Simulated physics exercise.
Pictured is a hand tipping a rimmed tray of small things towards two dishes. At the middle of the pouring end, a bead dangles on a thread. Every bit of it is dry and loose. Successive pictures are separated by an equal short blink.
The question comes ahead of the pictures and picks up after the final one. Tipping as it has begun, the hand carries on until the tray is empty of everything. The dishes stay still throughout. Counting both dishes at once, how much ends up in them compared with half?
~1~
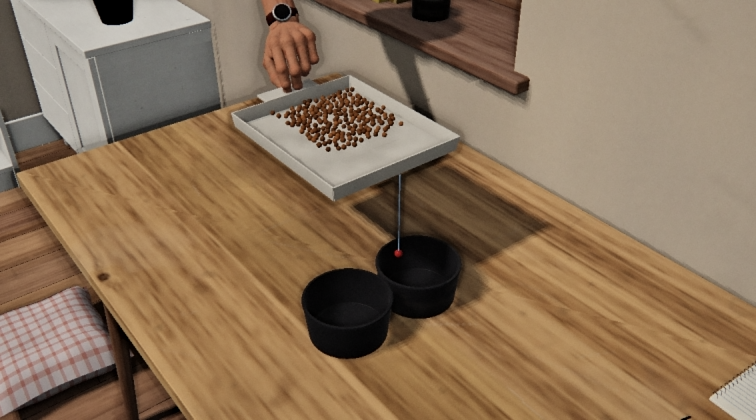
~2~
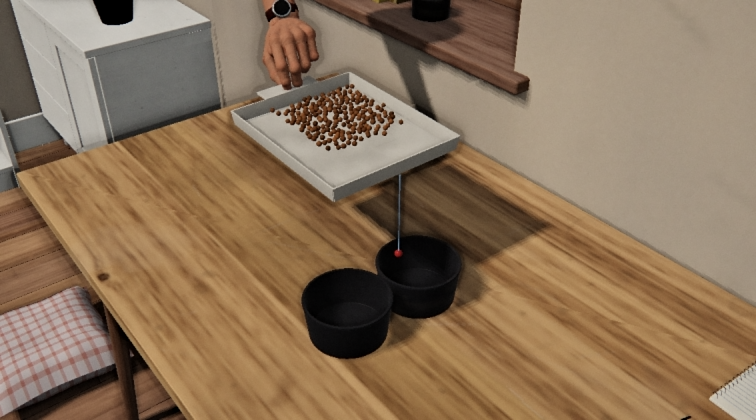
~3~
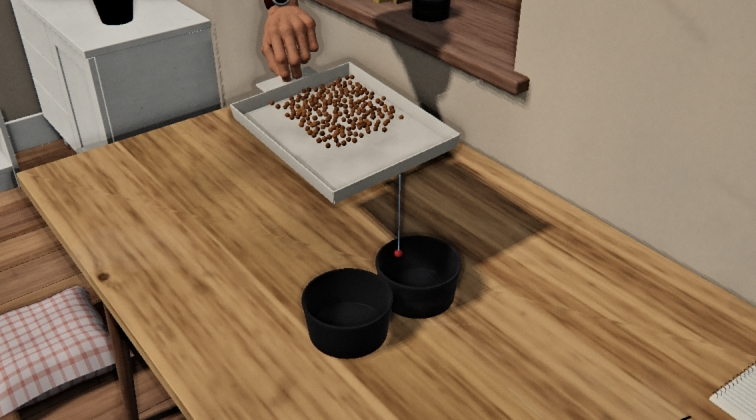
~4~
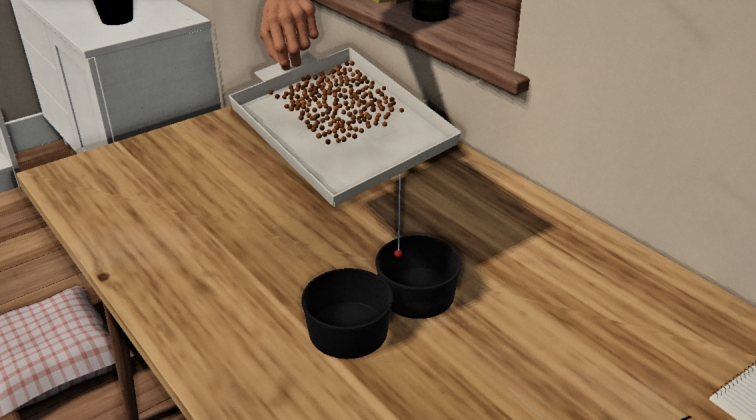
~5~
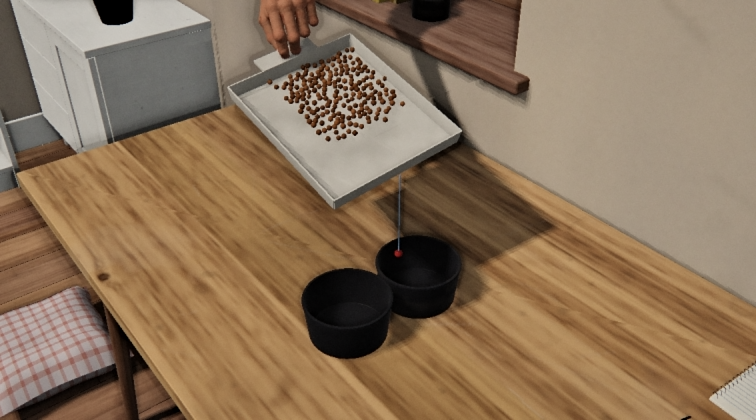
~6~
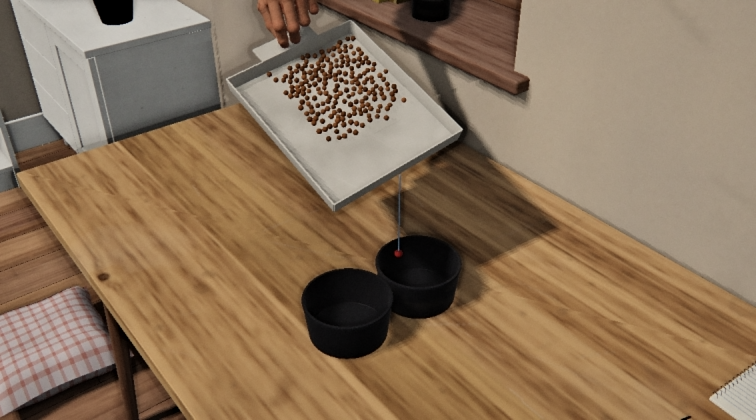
Between them they hold more than half.
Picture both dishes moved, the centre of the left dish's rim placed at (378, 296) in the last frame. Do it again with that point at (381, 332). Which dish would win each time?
The one at left the first time, the one at left the second.
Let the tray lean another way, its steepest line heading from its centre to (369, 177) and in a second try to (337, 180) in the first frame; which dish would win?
The first try: The left one. The second: The left one.
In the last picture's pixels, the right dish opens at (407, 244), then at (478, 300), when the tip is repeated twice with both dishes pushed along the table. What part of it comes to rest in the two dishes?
Trial 1 about 70 %, trial 2 about 10 %.
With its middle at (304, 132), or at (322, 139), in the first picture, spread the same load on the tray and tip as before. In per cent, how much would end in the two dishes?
The first start gives 100 percent and the second 100 percent.
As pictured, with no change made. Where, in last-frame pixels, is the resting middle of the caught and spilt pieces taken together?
Roughly pixel (346, 327).
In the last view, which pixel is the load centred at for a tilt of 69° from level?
Near (347, 207).
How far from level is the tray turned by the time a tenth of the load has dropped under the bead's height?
I'd put it at about 70 degrees.
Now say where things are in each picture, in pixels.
In the first picture, corners of the pouring end at (333, 186) and (457, 136), level; middle of the load at (337, 117), cereal balls; left dish at (374, 335); right dish at (446, 296); bead on its thread at (399, 253).
In the second picture, corners of the pouring end at (334, 187) and (457, 135), level; middle of the load at (337, 115).
In the third picture, corners of the pouring end at (334, 190) and (457, 134), tipped barely, lowest at the left corner; middle of the load at (337, 109).
In the fourth picture, corners of the pouring end at (334, 194) and (458, 132), tipped a little, lowest at the left corner; middle of the load at (337, 100).
In the fifth picture, corners of the pouring end at (334, 198) and (459, 130), tipped clearly, lowest at the left corner; middle of the load at (337, 92).
In the sixth picture, corners of the pouring end at (334, 202) and (460, 129), tipped clearly, lowest at the left corner; middle of the load at (337, 86), about a third on the move; left dish at (374, 335); right dish at (446, 296).
Soon, tray tipped steeply; about two thirds on the tray; a small part in the left dish; about a quarter in the air.
A while on, tray tipped past a quarter turn; about a quarter on the tray; about half in the left dish; a small part outside both; a small part in the air.
Towards the end, tray tipped past a quarter turn; nearly all in the left dish; a small part outside both.
Finally, tray tipped past a quarter turn; nearly all in the left dish; none in the right dish; a small part outside both.
